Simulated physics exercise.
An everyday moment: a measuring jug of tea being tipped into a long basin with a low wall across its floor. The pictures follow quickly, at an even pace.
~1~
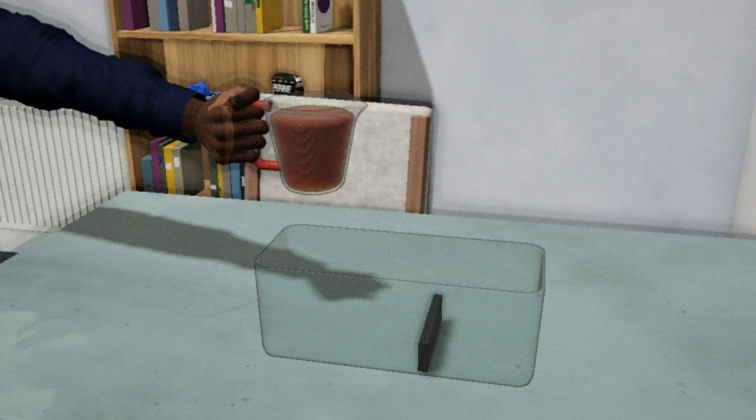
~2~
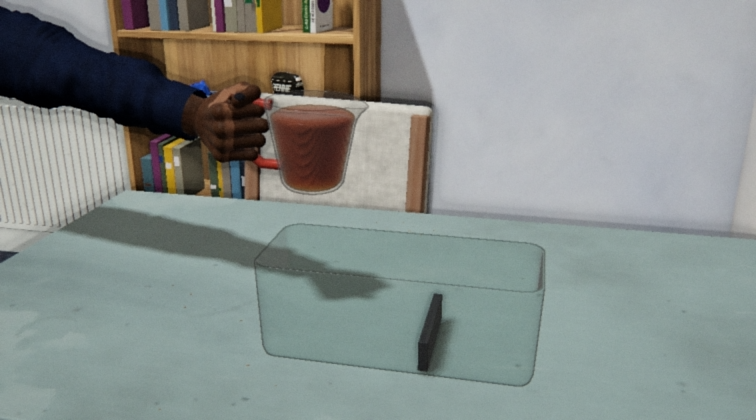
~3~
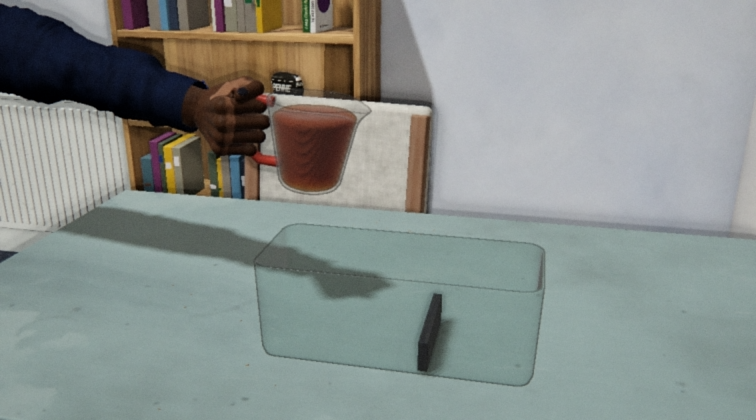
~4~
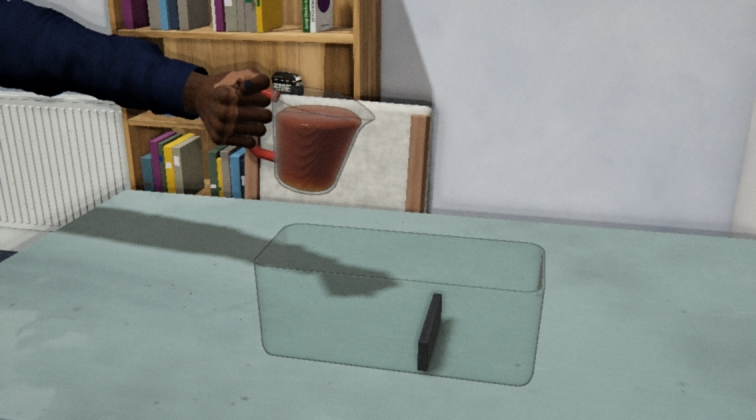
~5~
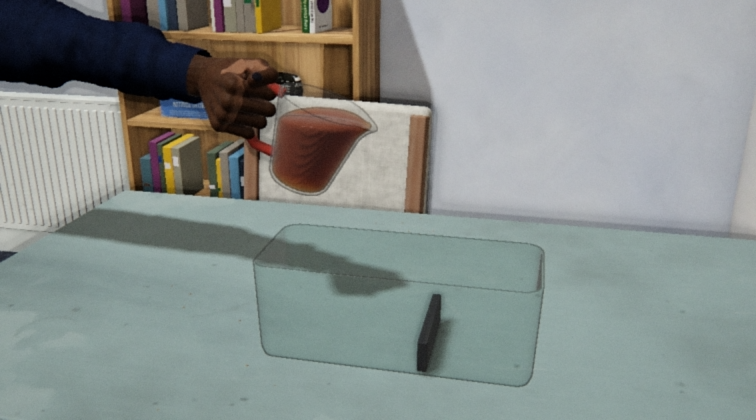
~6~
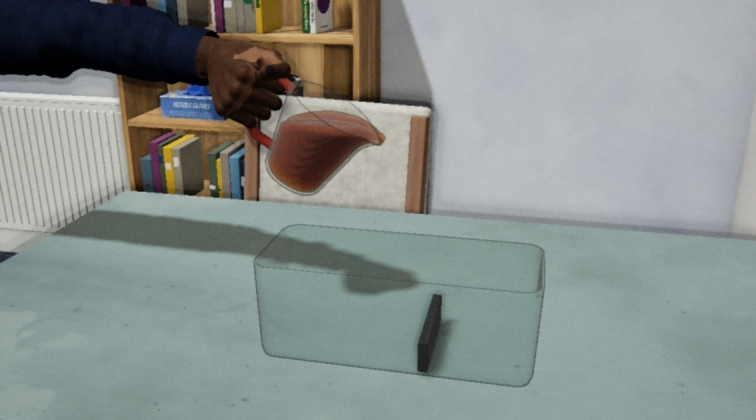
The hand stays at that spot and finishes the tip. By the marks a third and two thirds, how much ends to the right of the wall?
It comes to not even a third.
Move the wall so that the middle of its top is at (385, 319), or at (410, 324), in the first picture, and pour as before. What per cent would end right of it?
Near 90 % and 60 %.
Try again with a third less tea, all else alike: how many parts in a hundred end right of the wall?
Near 5 %.
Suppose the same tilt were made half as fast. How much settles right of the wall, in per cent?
Close to 35 per cent.
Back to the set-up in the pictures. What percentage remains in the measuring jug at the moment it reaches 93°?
Some 40 per cent.
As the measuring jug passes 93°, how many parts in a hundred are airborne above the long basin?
Some 25 per cent.
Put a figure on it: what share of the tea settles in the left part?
It comes to 80 per cent or so.
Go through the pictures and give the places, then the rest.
In the first picture, it leans 0°; its right rim is at (367, 105); the tea meets the walls at (273, 111) and (356, 116); the long basin's rim runs from (271, 245) to (544, 270); the wall's top is at (431, 318).
In the second picture, it leans 1°; its right rim is at (368, 106); the tea meets the walls at (274, 110) and (356, 116).
In the third picture, it leans 6°; its right rim is at (371, 111); the tea meets the walls at (277, 109) and (358, 117).
In the fourth picture, it leans 12°; its right rim is at (375, 118); the tea meets the walls at (280, 109) and (363, 119).
In the fifth picture, it leans 22°; its right rim is at (378, 129); the tea meets the walls at (282, 114) and (371, 123).
In the sixth picture, it leans 32°; its right rim is at (380, 143); the tea meets the walls at (283, 122) and (369, 130); 2 per cent is over the edge.
A moment on, the measuring jug is tipped on its side and 42 per cent is still to pour, 19 is left of the wall and 12 right of it.
Next, the measuring jug is tipped right over and 3 per cent is still to pour, 74 is left of the wall and 16 right of it.
Then the measuring jug is tipped right over and 0 per cent is still to pour, 78 is left of the wall and 20 right of it.
Later the measuring jug is tipped right over and 0 per cent is still to pour, 78 is left of the wall and 20 right of it.
In the end 78 per cent lies left of the wall, 20 right of it and 2 outside.
